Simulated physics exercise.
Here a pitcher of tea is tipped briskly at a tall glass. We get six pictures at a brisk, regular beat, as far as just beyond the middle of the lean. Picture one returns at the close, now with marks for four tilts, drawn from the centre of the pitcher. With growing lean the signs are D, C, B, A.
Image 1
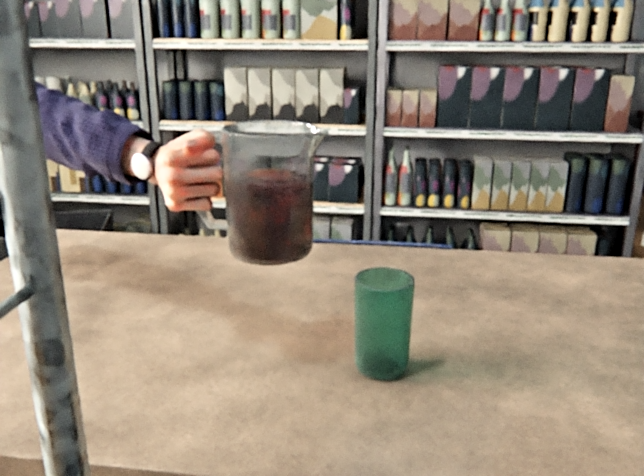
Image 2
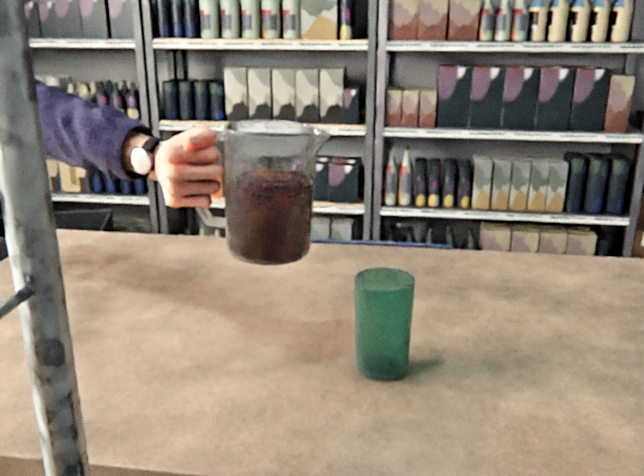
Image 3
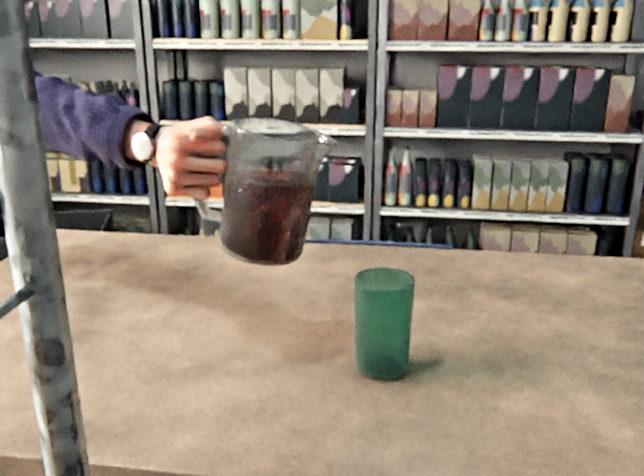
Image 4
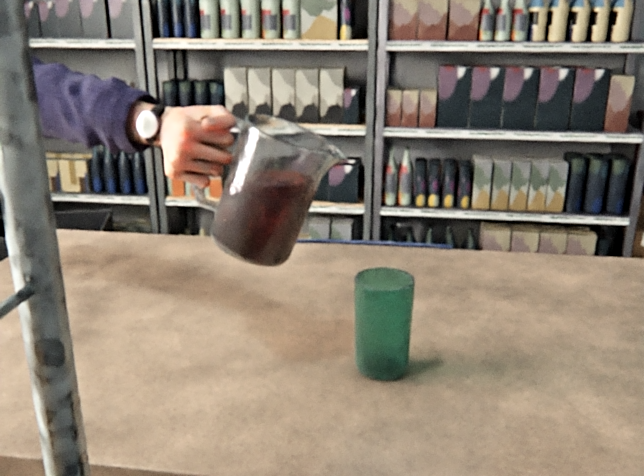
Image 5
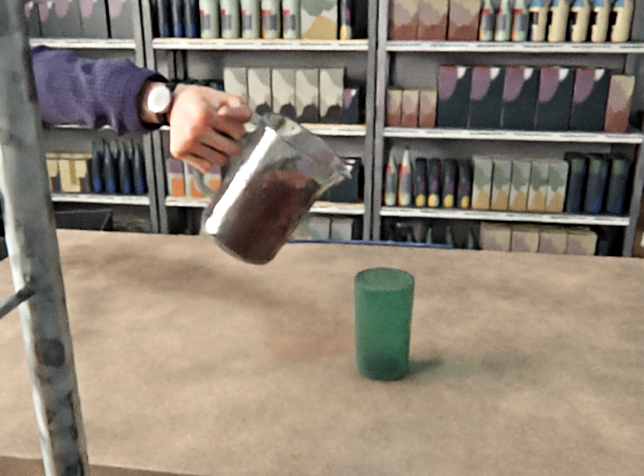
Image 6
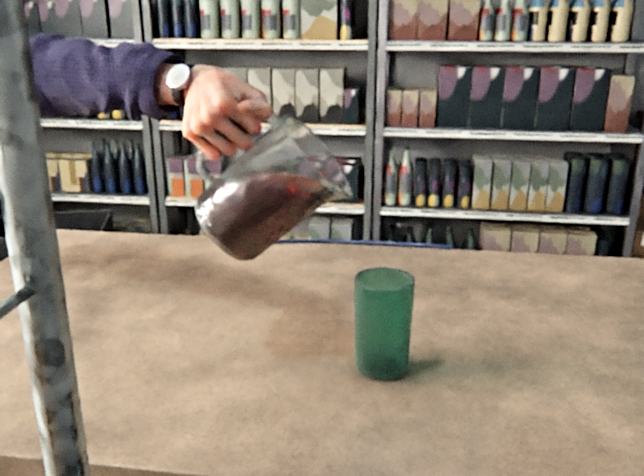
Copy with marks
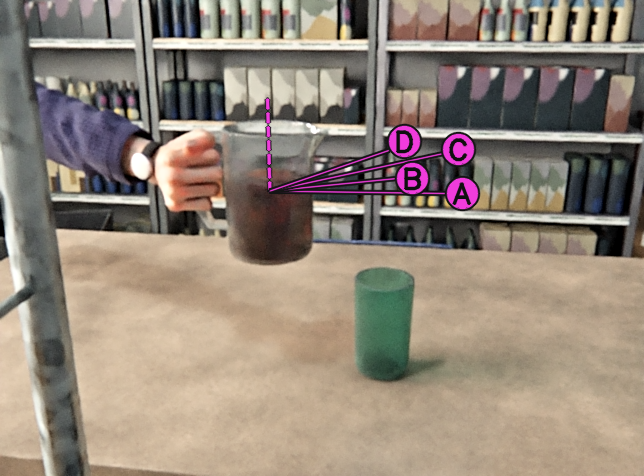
A hand tilts a clear pitcher of dark tea steeply rightward above a green glass.
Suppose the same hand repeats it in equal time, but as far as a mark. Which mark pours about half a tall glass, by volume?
Best: D.
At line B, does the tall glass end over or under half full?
Over.
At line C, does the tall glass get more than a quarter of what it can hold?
Yes.
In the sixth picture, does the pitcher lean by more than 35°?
Yes.
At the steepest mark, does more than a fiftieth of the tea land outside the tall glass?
Yes, it does.
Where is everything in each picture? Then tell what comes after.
Upright, lip at (326, 132); rim of the tall glass round (385, 278); nothing has left yet, in the first picture.
Tipped about 2°, lip at (329, 135); nothing has left yet, in the second picture.
Tipped about 10°, lip at (336, 143); nothing has left yet, in the third picture.
Tipped about 20°, lip at (344, 157); nothing has left yet, in the fourth picture.
Tipped about 34°, lip at (350, 176); nothing has left yet, in the fifth picture.
Tipped about 48°, lip at (352, 196); nothing has left yet, in the sixth picture.
In magenta, A at (445, 193); B at (395, 178); C at (442, 153); D at (388, 150).
With A, the tall glass ends with about 89 % of what it can hold; 19 % of the tea is spilt.
With B, the tall glass ends with about 90 % of what it can hold; 6 % of the tea is spilt.
With C, the tall glass ends with about 72 % of what it can hold; 3 % of the tea is spilt.
With D, the tall glass ends with about 51 % of what it can hold.
